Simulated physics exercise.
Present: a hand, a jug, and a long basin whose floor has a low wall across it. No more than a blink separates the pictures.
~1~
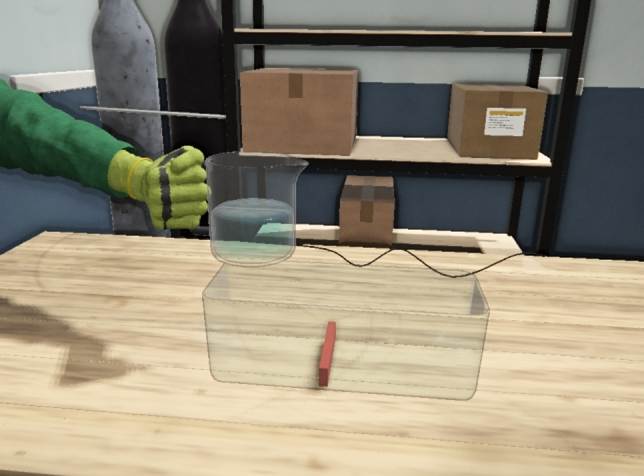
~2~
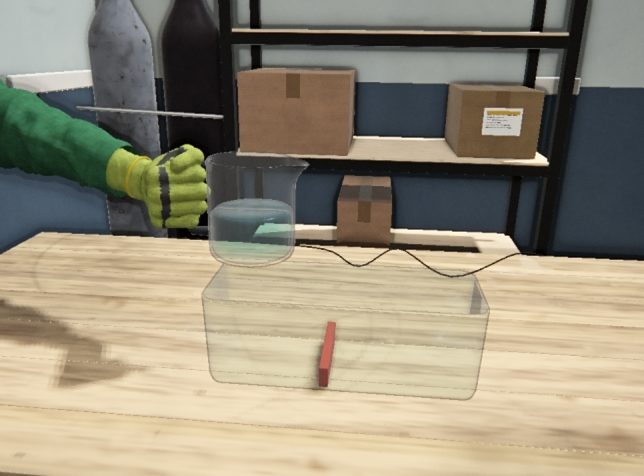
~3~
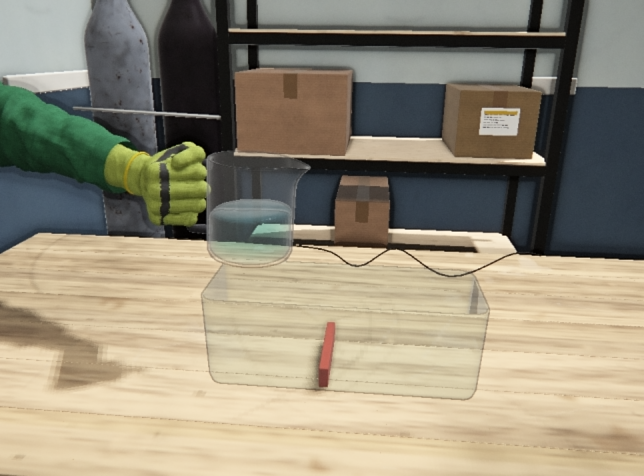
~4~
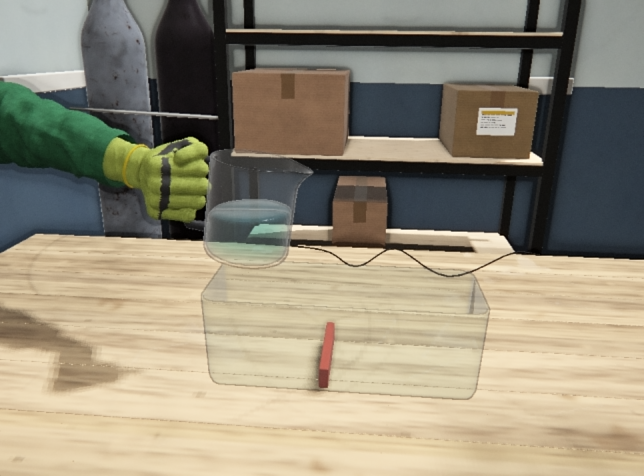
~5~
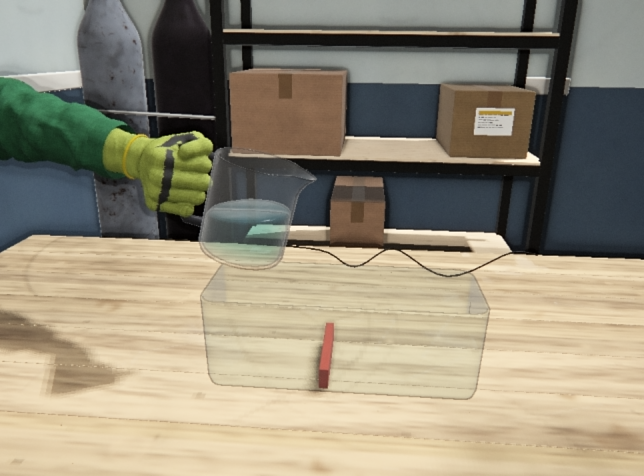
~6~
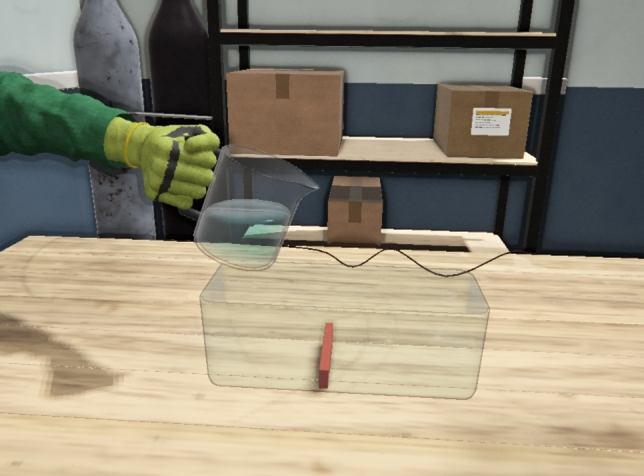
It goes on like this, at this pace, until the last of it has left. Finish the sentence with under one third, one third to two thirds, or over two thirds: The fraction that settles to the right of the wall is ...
The fraction that settles to the right of the wall is over two thirds.
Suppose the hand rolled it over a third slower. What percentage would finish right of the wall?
About 80 %.
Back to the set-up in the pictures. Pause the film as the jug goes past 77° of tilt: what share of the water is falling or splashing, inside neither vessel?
Near 10 parts in a hundred.
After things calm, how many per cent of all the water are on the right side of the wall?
Close to 80 percent.
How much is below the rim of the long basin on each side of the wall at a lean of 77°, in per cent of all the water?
0 per cent left, 0 per cent right.
A moment on, the jug is tipped on its side and 92 per cent is still to pour, 0 is left of the wall and 0 right of it.
Next, the jug is tipped right over and 33 per cent is still to pour, 8 is left of the wall and 48 right of it.
Then the jug is tipped right over and 5 per cent is still to pour, 15 is left of the wall and 78 right of it.
Later the jug is tipped right over and 0 per cent is still to pour, 19 is left of the wall and 81 right of it.
Finally, 19 per cent lies left of the wall, 80 right of it and 1 outside.
